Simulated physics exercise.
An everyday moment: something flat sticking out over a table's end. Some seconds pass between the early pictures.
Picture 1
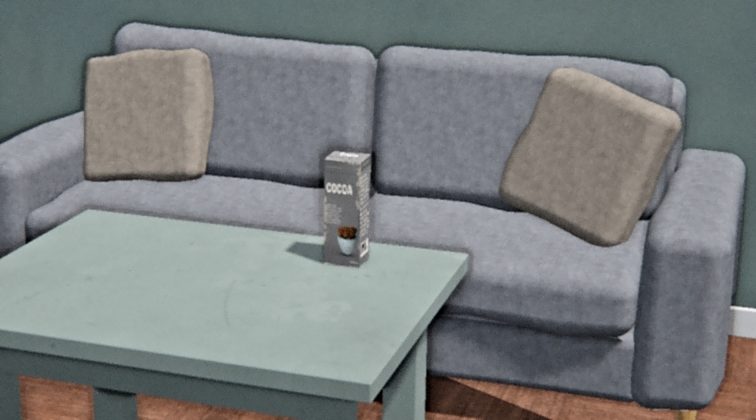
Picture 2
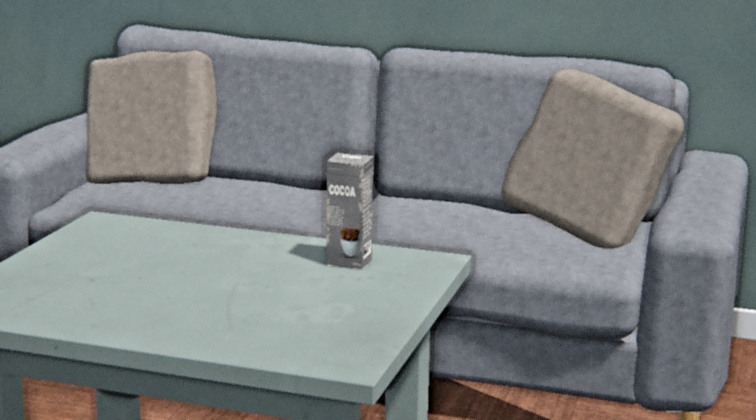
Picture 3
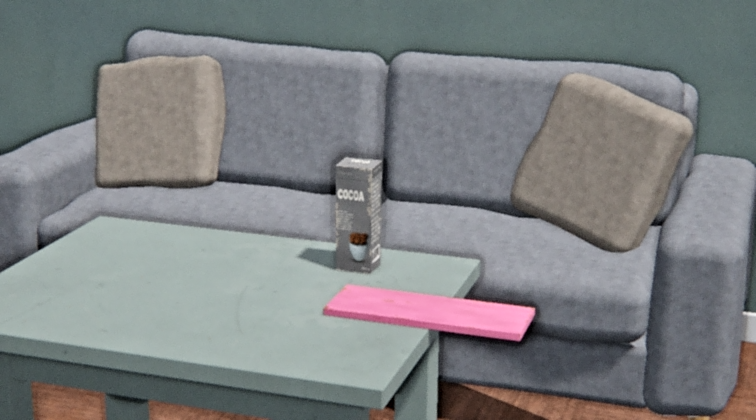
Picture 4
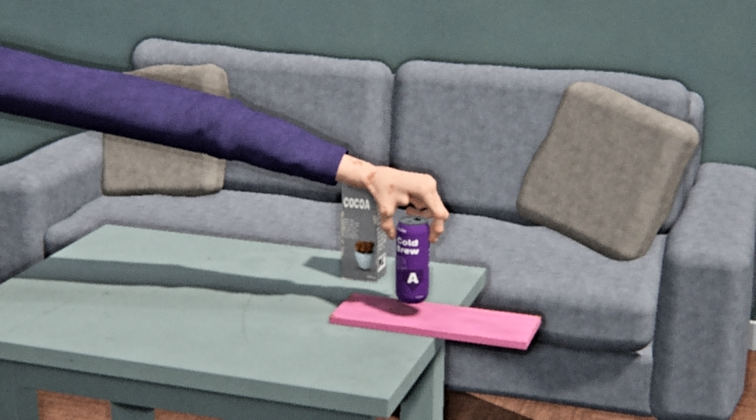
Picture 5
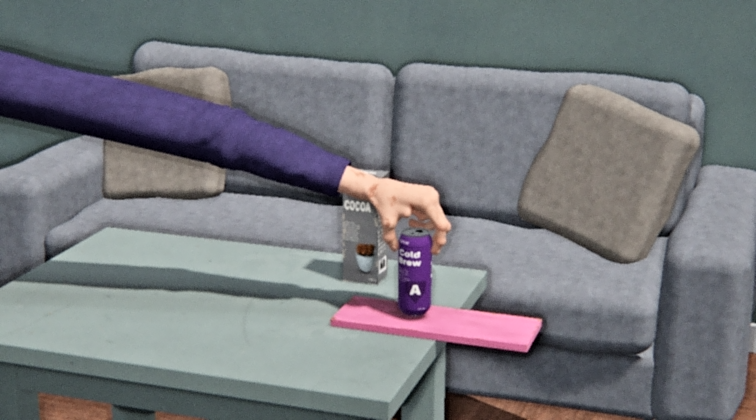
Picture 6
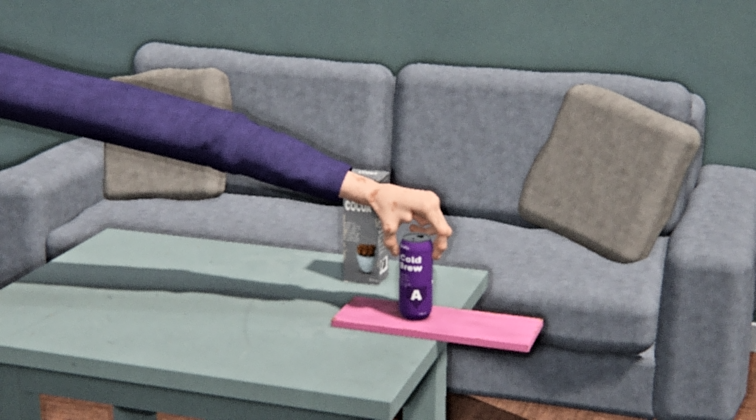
A pink plank appears on the green table's right end, jutting past its edge, in a room seen from slightly above with a grey-blue sofa and two beige cushions behind. A purple-sleeved arm reaches in from the left, past a grey cocoa carton, and lowers a purple can onto the plank, keeping its fingers around the top. The camera drifts slightly, shifting the room a little right and down.
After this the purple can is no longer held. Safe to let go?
In the end the plank keeps its balance.
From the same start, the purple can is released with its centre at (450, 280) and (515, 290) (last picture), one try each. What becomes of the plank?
First, it stays on the table; second, it tips off the edge.
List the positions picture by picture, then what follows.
In the first picture, the last thing is not in view yet.
In the second picture, the last thing is not in view yet.
In the third picture, the last thing is not in view yet; pink plank (429, 312).
The fourth picture shows on its way; purple can (413, 260); pink plank (435, 320).
The fifth picture shows on its way; purple can (415, 272); pink plank (436, 323).
The sixth picture shows in place under the hand; purple can (416, 277); pink plank (437, 323).
Then, 0.60 s past the last view, nothing moves.
Then, 1.30 s past the last view, purple can resting near (416, 277).
Finally, all 3 still in place. Final places as the last picture's camera would see them, purple can near (416, 277). The plank stays on the table.
